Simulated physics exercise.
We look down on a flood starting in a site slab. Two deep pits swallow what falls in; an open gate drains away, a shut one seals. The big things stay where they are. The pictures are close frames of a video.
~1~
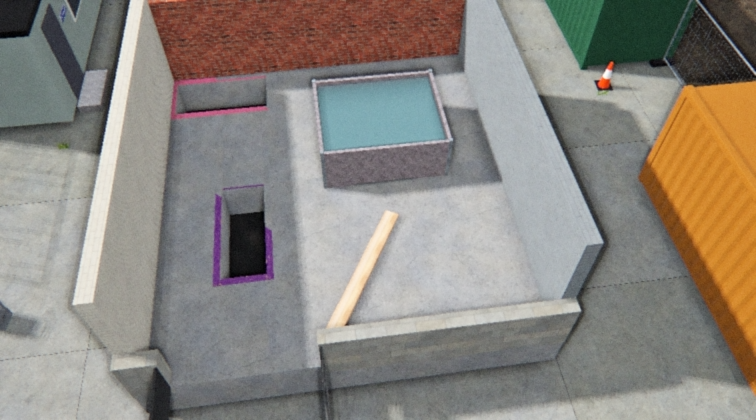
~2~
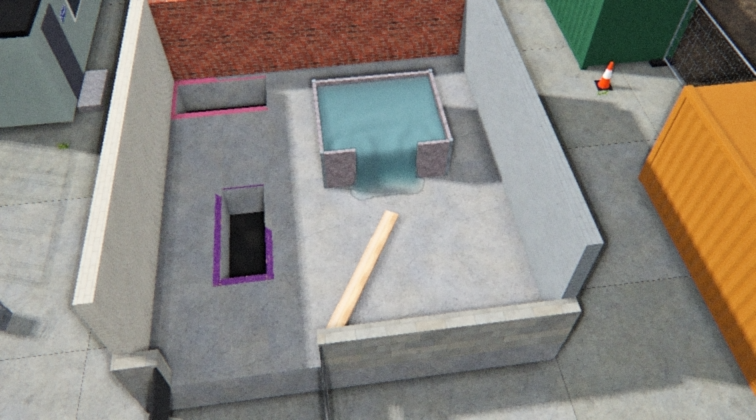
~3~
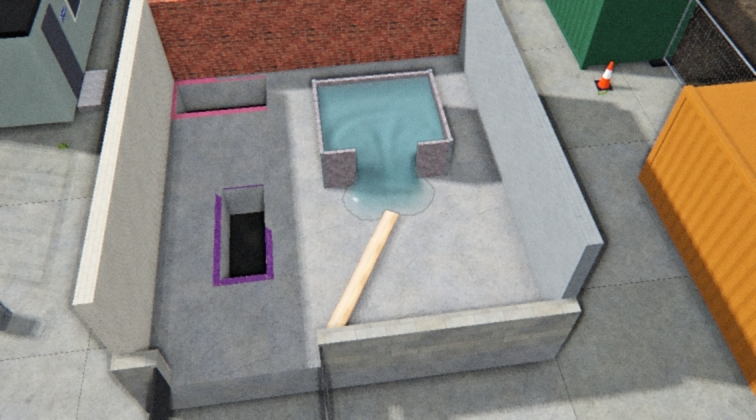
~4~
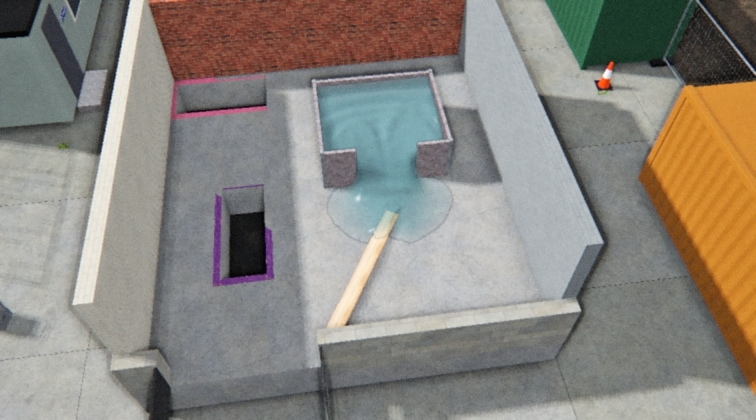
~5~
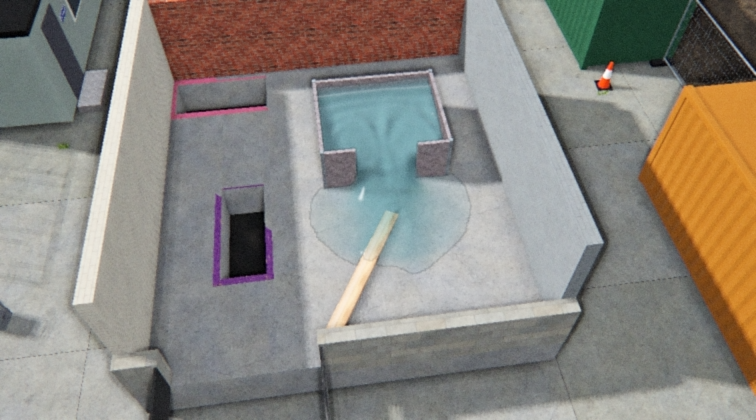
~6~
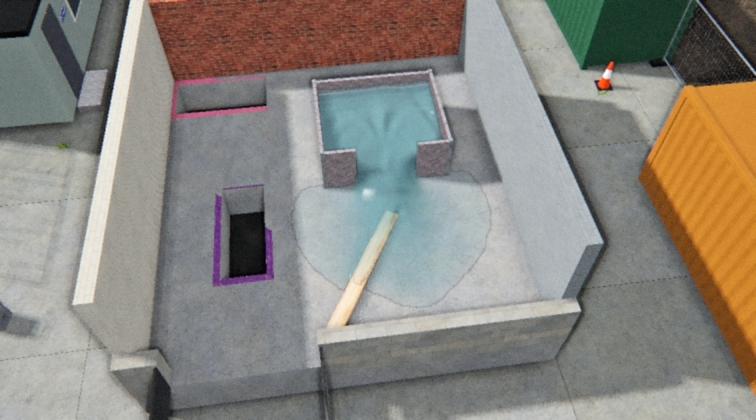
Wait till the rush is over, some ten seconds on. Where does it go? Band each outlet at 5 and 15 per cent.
In the end: The gate takes over 15 %; the purple pit takes from 5 to 15 %; the pink pit takes under 5 %.
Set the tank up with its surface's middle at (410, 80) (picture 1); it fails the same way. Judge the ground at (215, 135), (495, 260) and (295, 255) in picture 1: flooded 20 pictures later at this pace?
In that order: No water, under water, flooded.
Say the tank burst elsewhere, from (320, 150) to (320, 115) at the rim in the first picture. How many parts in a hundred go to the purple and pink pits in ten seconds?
Roughly, in per cent: Purple 50, pink 20.
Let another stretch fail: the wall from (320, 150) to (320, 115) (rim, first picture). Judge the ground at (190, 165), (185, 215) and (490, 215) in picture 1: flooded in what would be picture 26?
As listed: Awash, flooded, not flooded.
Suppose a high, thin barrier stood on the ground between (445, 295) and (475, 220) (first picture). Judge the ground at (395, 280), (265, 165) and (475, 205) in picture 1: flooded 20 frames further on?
In turn: Under water, not flooded, under water.
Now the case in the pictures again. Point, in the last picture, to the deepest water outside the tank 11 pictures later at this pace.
At about (499, 328).
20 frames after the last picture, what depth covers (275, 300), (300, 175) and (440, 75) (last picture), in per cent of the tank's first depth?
About 4, 0 and 0 per cent.
A moment on, water covers 35 % of the floor; the gate 0 %, the purple pit 0 %, the pink pit 0 %.
Next, water covers 40 % of the floor; the gate 4 %, the purple pit 1 %, the pink pit 0 %.
Then, water covers 45 % of the floor; the gate 12 %, the purple pit 1 %, the pink pit 0 %.
Later, water covers 65 % of the floor; the gate 19 %, the purple pit 3 %, the pink pit 0 %.
In the end, water covers 85 % of the floor; the gate 27 %, the purple pit 9 %, the pink pit 3 %.
